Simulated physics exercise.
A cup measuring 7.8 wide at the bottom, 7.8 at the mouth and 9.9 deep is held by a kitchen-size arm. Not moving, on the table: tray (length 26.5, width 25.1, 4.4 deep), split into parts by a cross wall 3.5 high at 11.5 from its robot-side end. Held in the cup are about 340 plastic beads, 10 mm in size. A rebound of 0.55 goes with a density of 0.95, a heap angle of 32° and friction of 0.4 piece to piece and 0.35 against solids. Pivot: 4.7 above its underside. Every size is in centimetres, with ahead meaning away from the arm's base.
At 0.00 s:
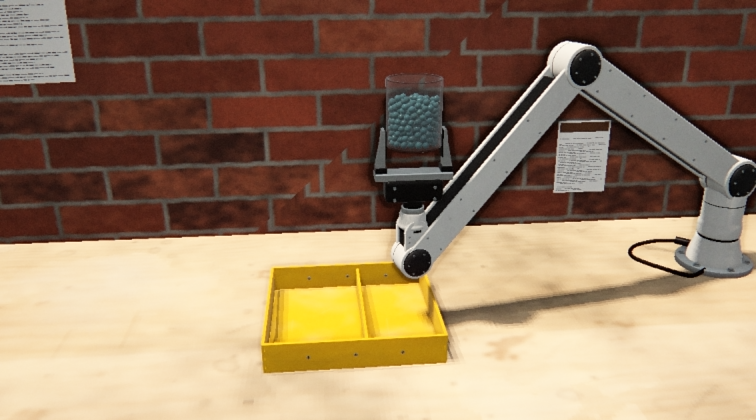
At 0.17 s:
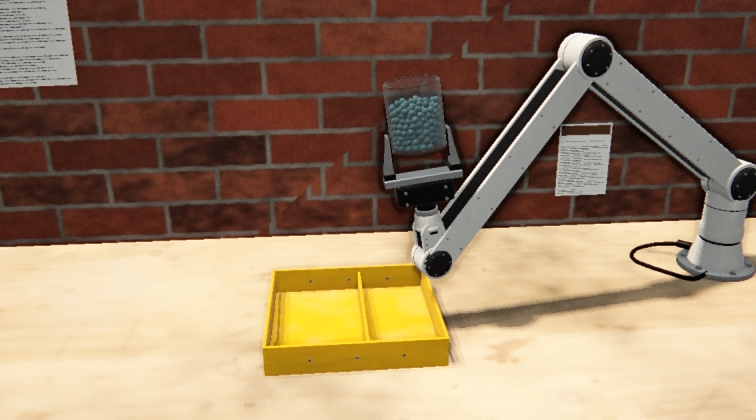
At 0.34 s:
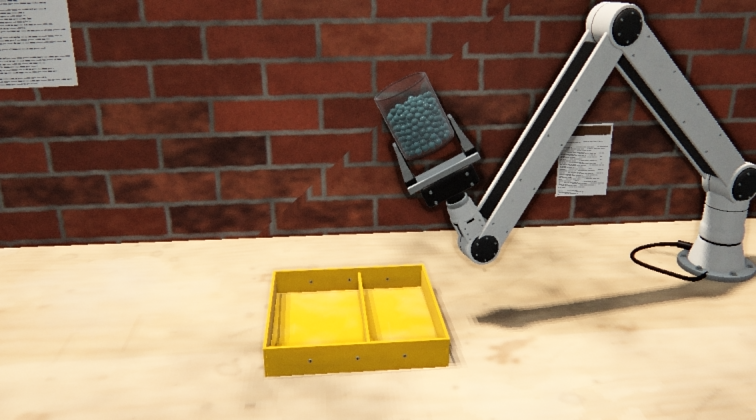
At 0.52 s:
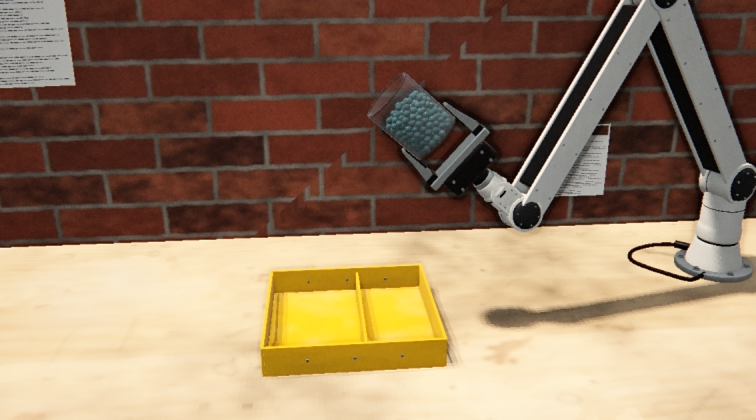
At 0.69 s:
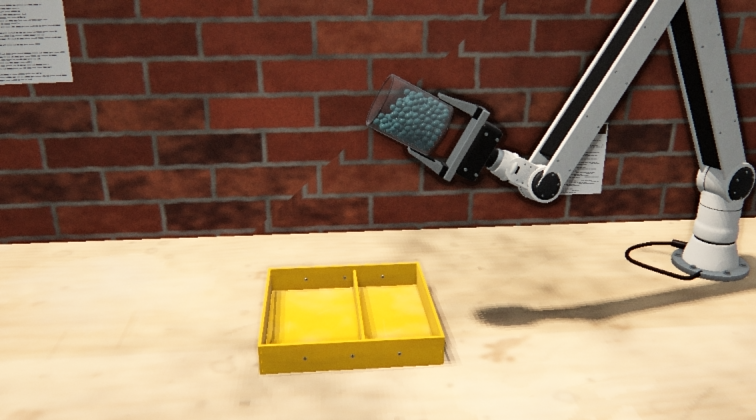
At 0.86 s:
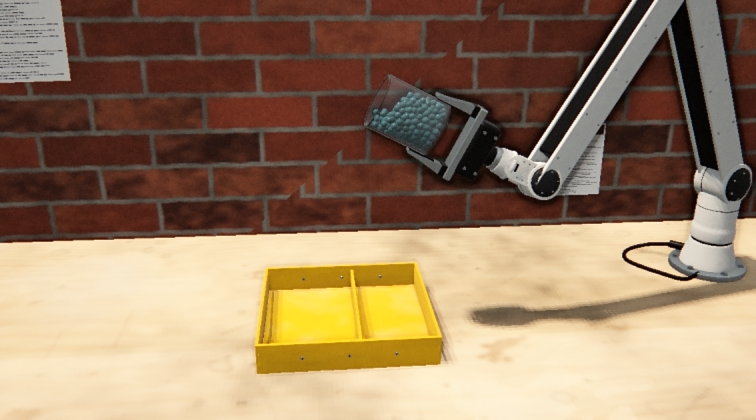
On a pale tabletop before a brick wall, a robot arm tilting a clear cup of blue beads leftward above a yellow divided tray.
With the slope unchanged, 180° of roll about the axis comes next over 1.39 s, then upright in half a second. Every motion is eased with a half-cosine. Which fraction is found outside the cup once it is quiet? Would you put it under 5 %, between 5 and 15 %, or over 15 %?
I would put it under 5 %.
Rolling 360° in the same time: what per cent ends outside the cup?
I'd put it at about 5 %.
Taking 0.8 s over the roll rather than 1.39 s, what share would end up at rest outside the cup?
I'd expect approximately 0 per cent then.
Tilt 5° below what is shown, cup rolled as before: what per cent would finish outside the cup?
About 0 %.
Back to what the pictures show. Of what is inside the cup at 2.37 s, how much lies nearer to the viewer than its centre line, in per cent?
Roughly 55 per cent.
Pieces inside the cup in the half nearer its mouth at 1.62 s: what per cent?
Close to 35 per cent lies in the mouth half.
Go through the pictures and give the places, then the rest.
In the first picture, cup middle at (414, 113), upright; upper third of the load around (414, 106), from x 390 to 435, top at y 95; 339 in the cup.
In the second picture, cup middle at (415, 116), tipped 8°; upper third of the load around (416, 110), from x 390 to 440, top at y 100.
In the third picture, cup middle at (415, 117), tipped 27°; upper third of the load around (418, 111), from x 390 to 445, top at y 95.
In the fourth picture, cup middle at (412, 117), tipped 48°; upper third of the load around (417, 110), from x 390 to 450, top at y 95.
In the fifth picture, cup middle at (410, 116), tipped 62°; upper third of the load around (417, 108), from x 375 to 445, top at y 90.
In the sixth picture, cup middle at (408, 116), tipped 63°; upper third of the load around (417, 109), from x 375 to 445, top at y 95; 339 in the cup.
After 1.62 s, tipped 63°, highest piece 38 above the table; 339 in the cup.
After 2.37 s, tipped 54°, highest piece 38 above the table; 335 in the cup, 4 in the far-side part.
After 2.95 s, upright, highest piece 39 above the table; 335 in the cup, 3 in the far-side part, 1 on the table or floor.
After 3.65 s, upright, highest piece 39 above the table; 335 in the cup, 3 in the far-side part, 1 on the table or floor.
At rest, 335 in the cup, 3 in the far-side part, 1 on the table or floor. That is 1 % outside the cup.
